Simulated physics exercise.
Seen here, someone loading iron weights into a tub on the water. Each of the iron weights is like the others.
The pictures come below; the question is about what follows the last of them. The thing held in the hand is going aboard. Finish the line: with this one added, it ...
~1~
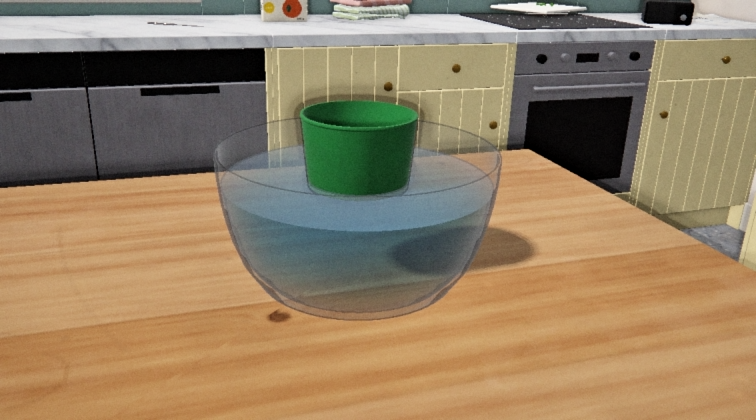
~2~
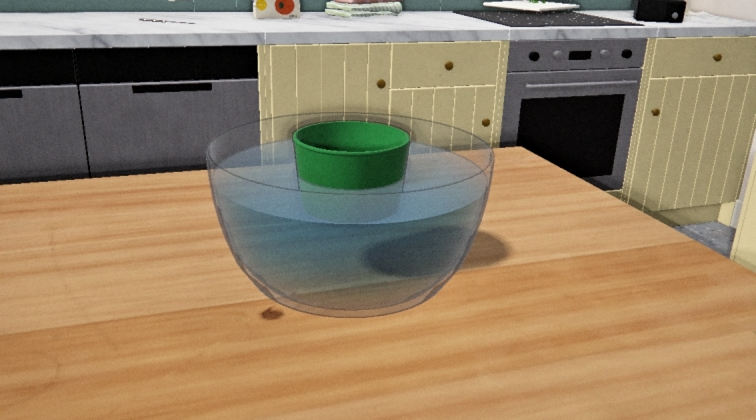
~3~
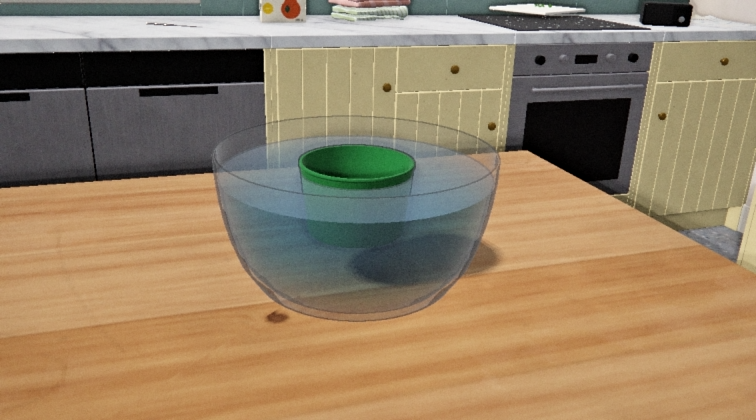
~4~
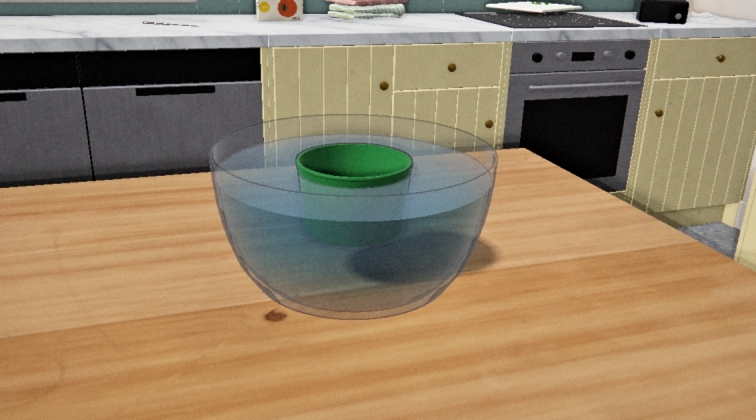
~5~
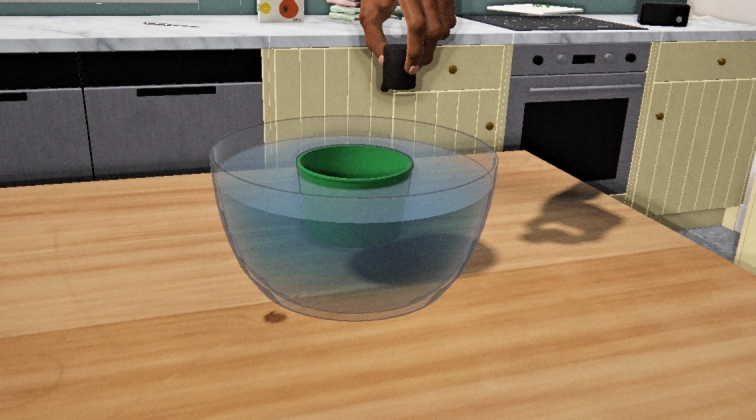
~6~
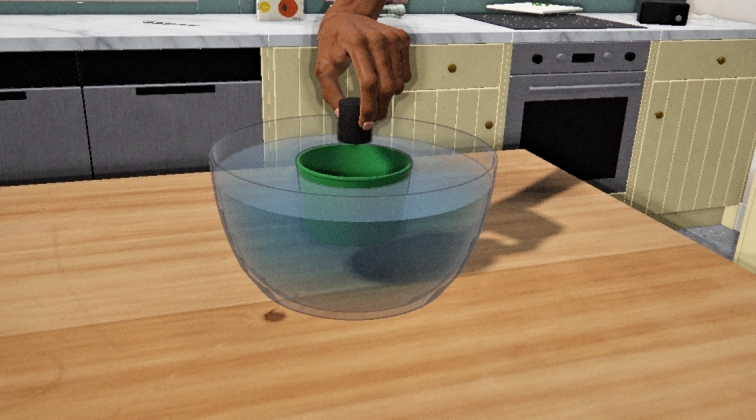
With this one added, it goes down.
A moment on, the iron weight is in and the tub dips.
Further on, water pours in over its edge.
When it is over, the tub lies on the bottom with its load.
